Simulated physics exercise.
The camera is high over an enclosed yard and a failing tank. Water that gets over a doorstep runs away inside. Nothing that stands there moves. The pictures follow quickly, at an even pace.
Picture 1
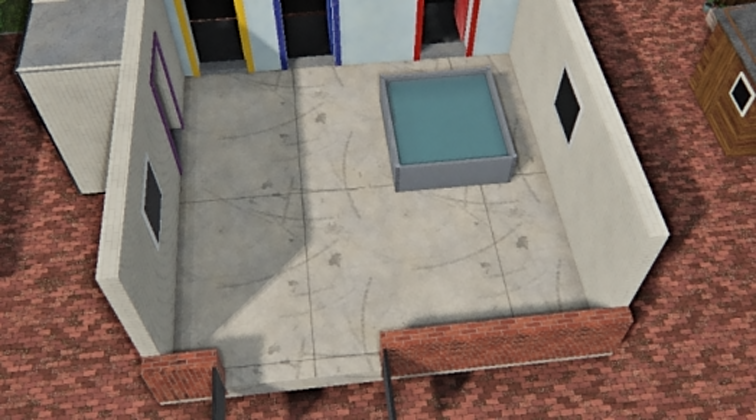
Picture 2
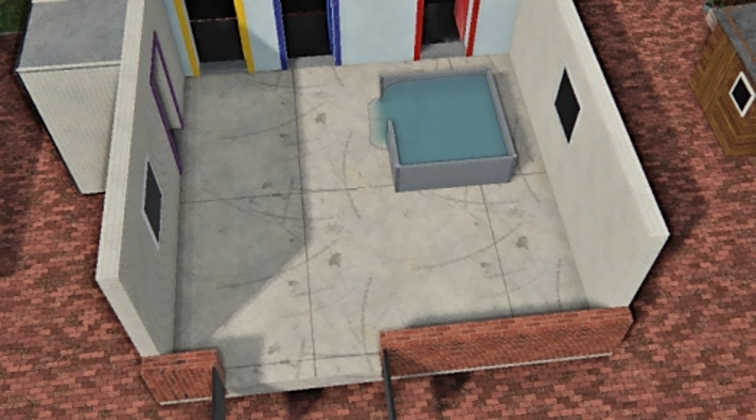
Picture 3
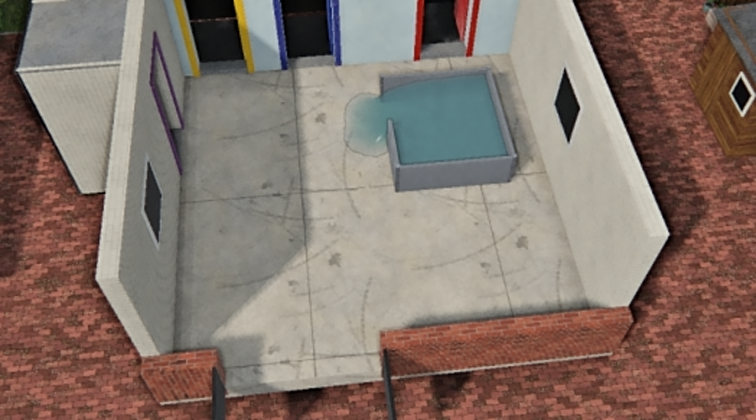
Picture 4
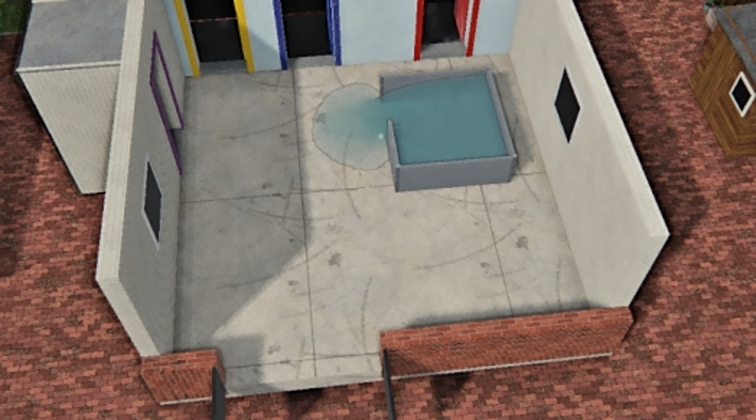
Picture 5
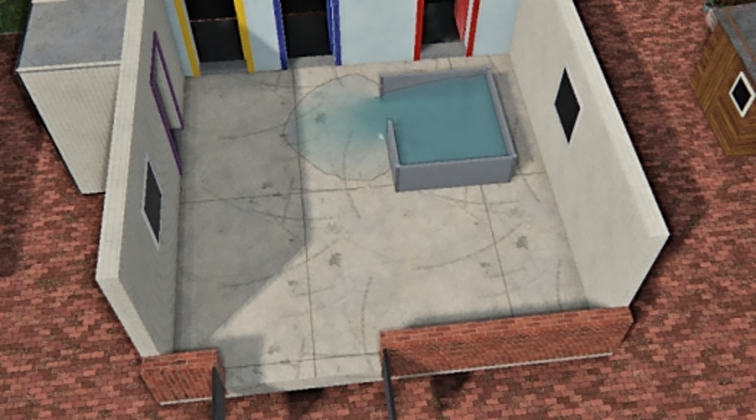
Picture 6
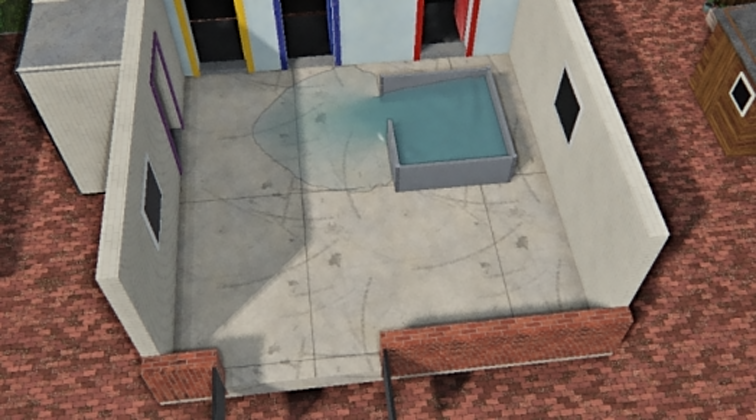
A grey tank in a walled yard opens on its left side and water spreads leftward.
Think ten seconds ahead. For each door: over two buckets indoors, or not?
In the end: The yellow door takes more than that; the blue door takes more than that; the red door stays under that; the purple door takes more than that.
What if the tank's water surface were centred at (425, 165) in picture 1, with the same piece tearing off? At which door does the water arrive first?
That is the purple door.
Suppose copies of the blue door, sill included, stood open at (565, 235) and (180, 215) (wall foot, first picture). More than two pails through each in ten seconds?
In that order: Lets less in, goes over.
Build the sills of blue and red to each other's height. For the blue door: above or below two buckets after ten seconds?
In short: Blue takes less.
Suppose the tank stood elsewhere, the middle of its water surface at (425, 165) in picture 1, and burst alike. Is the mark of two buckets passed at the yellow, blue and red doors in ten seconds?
My reading: The yellow door goes over; the blue door lets less in; the red door takes less.
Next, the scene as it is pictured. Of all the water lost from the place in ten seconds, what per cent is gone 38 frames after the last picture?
About 50 per cent.
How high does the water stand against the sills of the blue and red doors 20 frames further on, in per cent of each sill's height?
Roughly 180 per cent, then 0 per cent.
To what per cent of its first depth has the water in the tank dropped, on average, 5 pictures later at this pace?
I make it 72 per cent.
A moment on, water covers 30 % of the floor; the yellow door not reached, the blue door wet at the sill, nothing in, the red door not reached, the purple door wet at the sill, nothing in.
Next, water covers 35 % of the floor; the yellow door wet at the sill, nothing in, the blue door over two buckets in, the red door not reached, the purple door over two buckets in.
Then, water covers 40 % of the floor; the yellow door over two buckets in, the blue door over two buckets in, the red door not reached, the purple door far over two buckets in.
Later, water covers 55 % of the floor; the yellow door over two buckets in, the blue door far over two buckets in, the red door not reached, the purple door far over two buckets in.
In the end, water covers 80 % of the floor; the yellow door over two buckets in, the blue door far over two buckets in, the red door wet at the sill, nothing in, the purple door far over two buckets in.
